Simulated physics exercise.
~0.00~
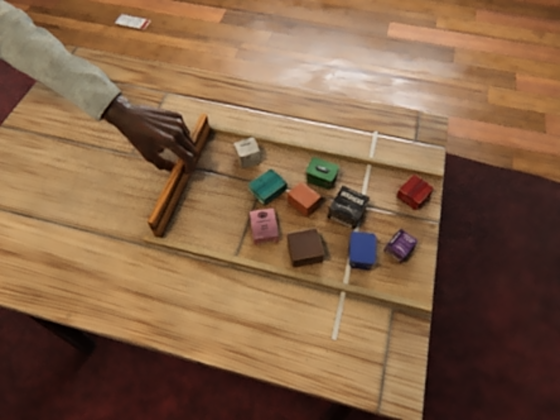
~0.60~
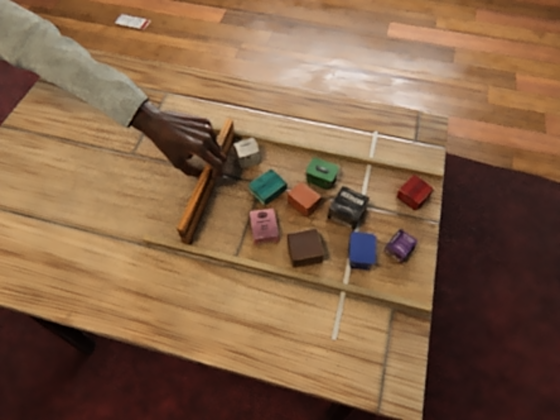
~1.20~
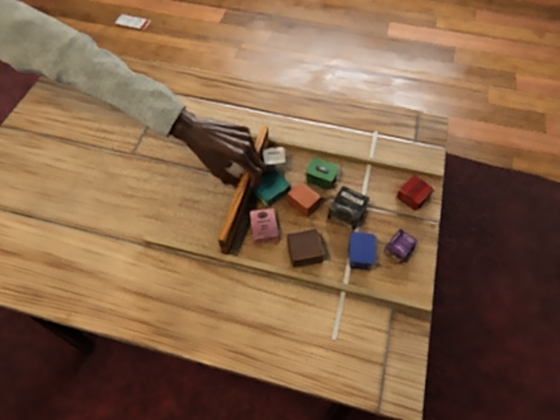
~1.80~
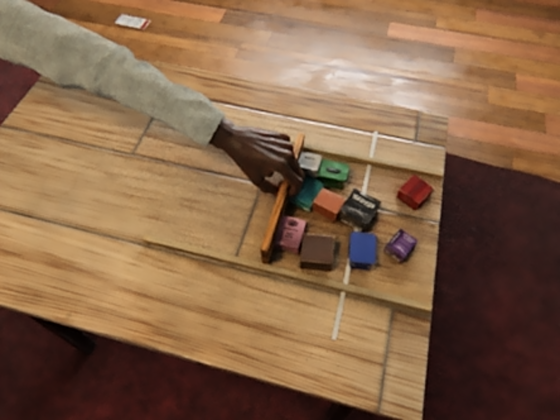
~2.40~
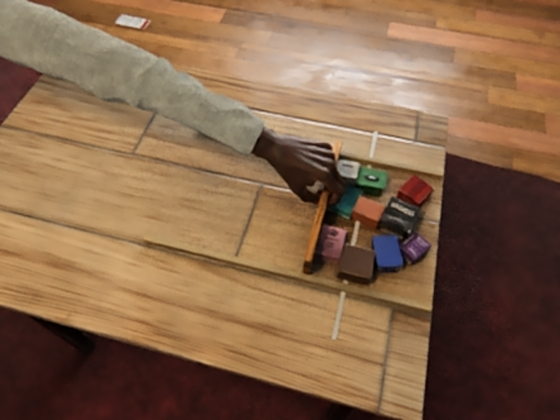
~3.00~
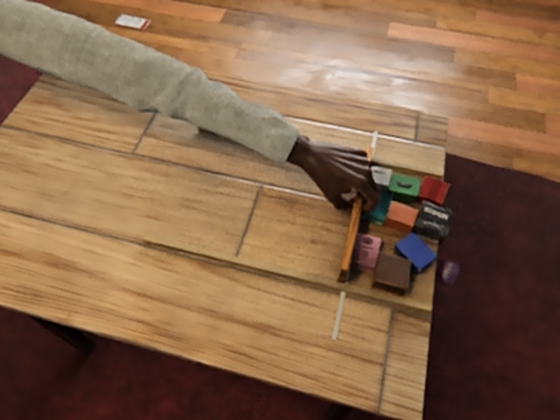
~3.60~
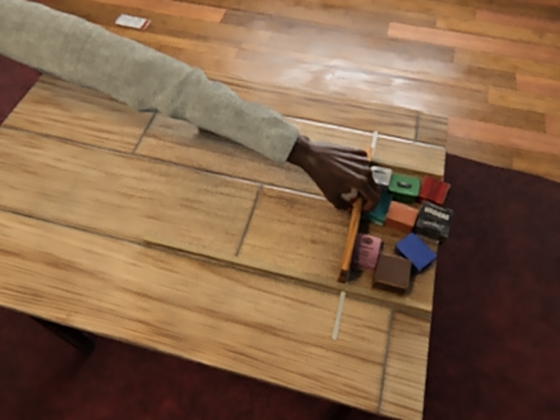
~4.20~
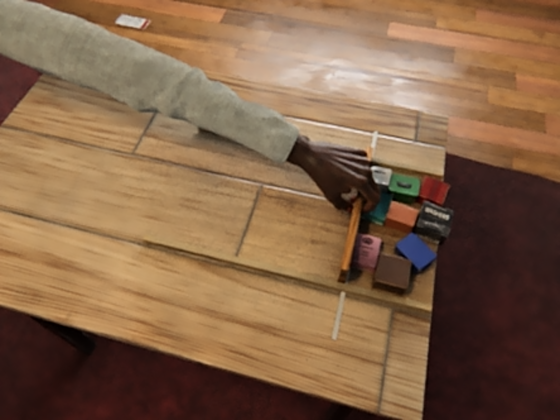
A hand pushing a wooden board steadily right across a table, bunching small coloured boxes together as a purple one falls off.
